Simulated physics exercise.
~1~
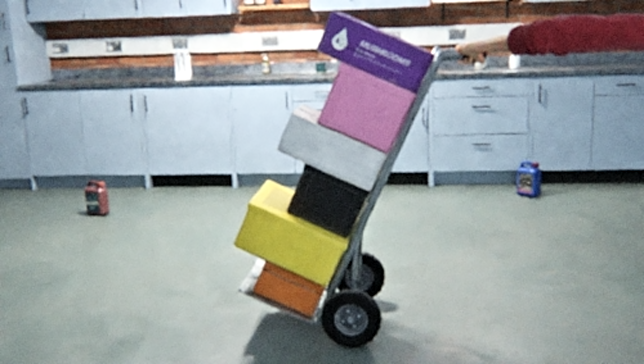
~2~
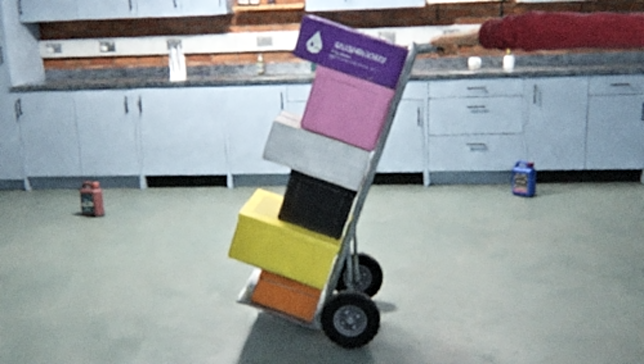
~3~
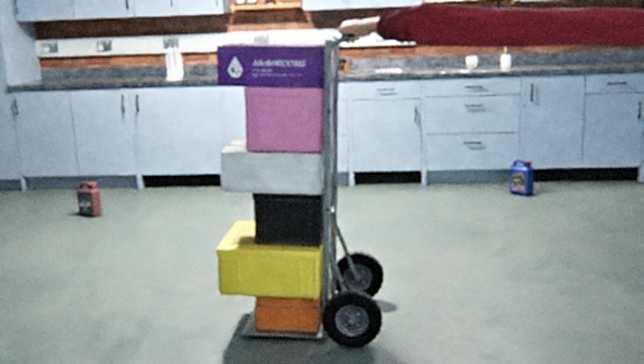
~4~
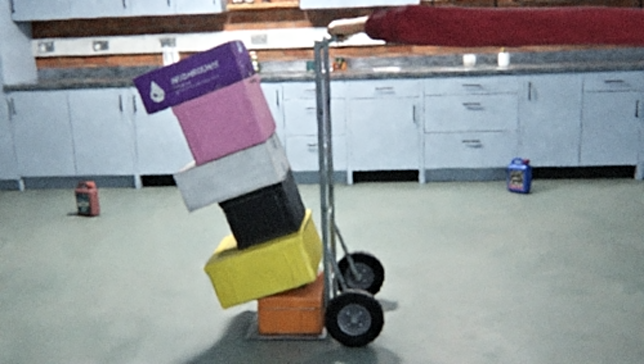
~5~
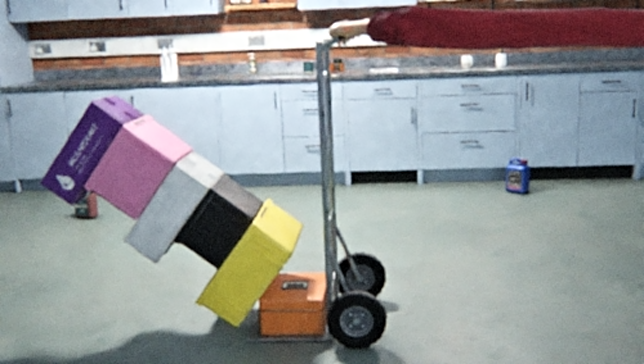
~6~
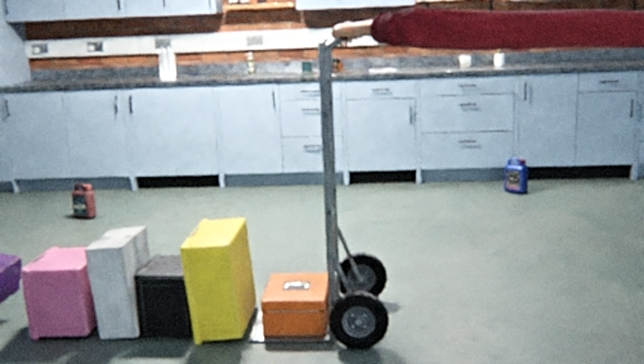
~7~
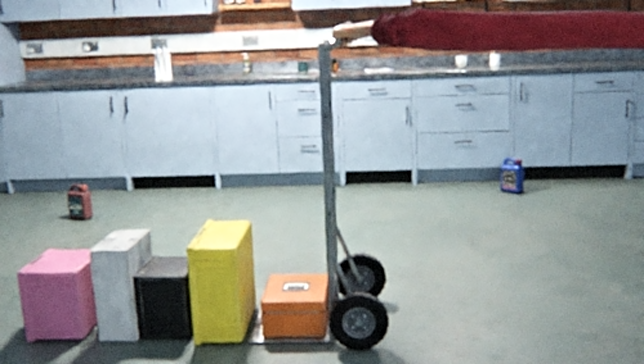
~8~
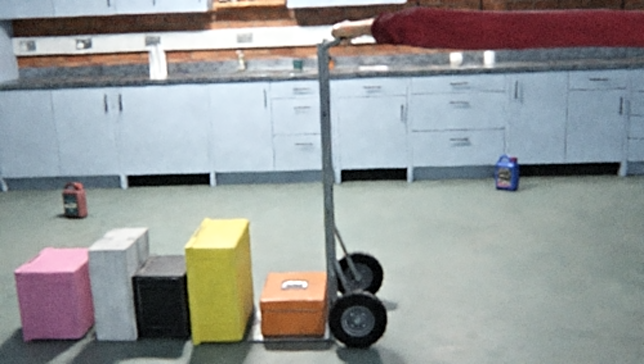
A hand truck swings upright and its stacked boxes topple left, leaving only the orange toolbox seated.
